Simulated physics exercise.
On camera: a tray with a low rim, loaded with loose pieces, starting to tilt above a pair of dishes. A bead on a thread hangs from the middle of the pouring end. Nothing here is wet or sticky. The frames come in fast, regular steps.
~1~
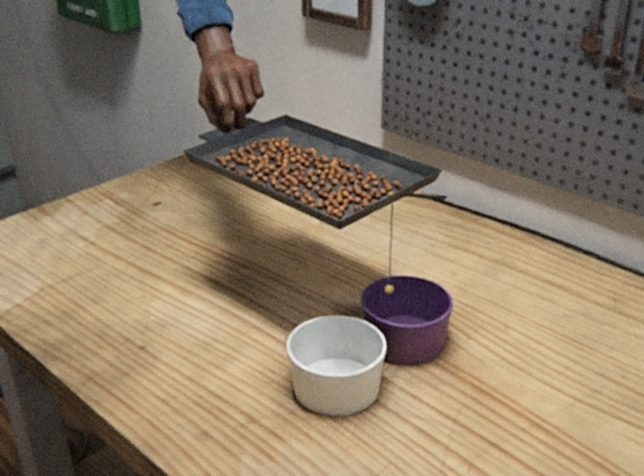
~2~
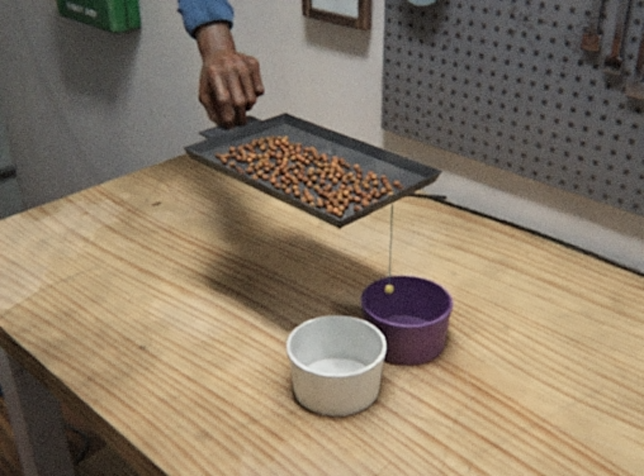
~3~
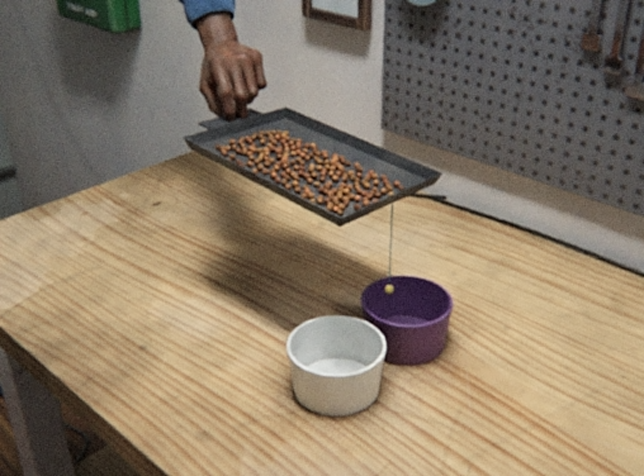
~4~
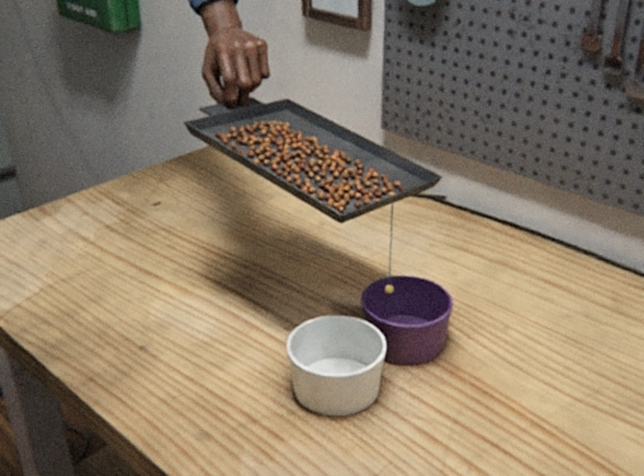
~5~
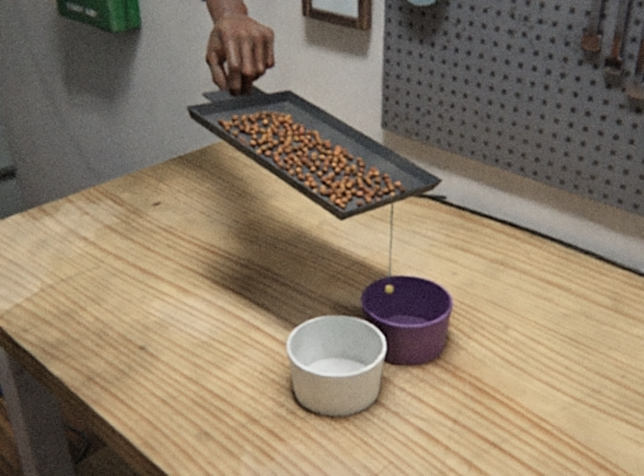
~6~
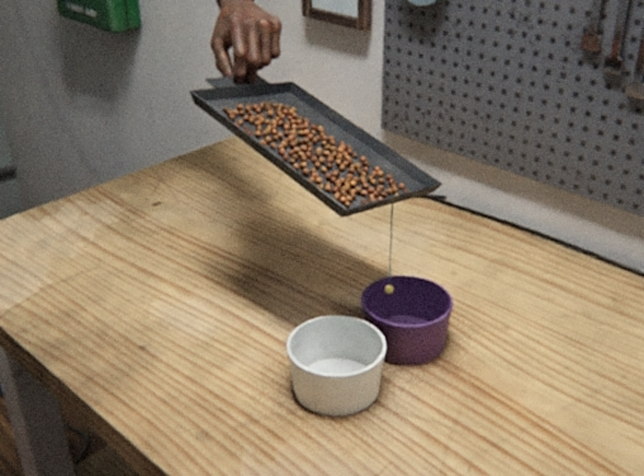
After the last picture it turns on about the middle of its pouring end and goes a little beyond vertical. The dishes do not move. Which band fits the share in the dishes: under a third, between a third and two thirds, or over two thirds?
Caught overall: Under a third.
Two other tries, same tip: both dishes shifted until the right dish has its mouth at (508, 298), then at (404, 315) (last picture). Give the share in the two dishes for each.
About 10 and 0 per cent.
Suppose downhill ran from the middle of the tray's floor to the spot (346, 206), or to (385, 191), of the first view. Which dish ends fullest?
One: The left-hand dish. Two: Right.
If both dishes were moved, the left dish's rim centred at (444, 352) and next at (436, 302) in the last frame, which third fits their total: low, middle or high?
At the first place below one third, at the second between a third and two thirds.
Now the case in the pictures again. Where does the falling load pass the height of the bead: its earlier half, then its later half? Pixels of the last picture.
The first part at (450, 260); the rest at (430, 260).
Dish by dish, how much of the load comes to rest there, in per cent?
About: Left dish 0, right dish 20 per cent.
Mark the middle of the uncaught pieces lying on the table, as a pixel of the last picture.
Close to (464, 306).
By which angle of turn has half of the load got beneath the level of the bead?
Around 75° of tilt.
Soon, tray tipped steeply; about two thirds on the tray; a stray few in the right dish; a small part outside both; about a quarter in the air.
A while on, tray tipped right over; a stray few on the tray; about a quarter in the right dish; most outside both; a small part in the air.
Towards the end, tray tipped past a quarter turn; about a quarter in the right dish; most outside both.
Finally, tray tipped past a quarter turn; none in the left dish; about a quarter in the right dish; most outside both.
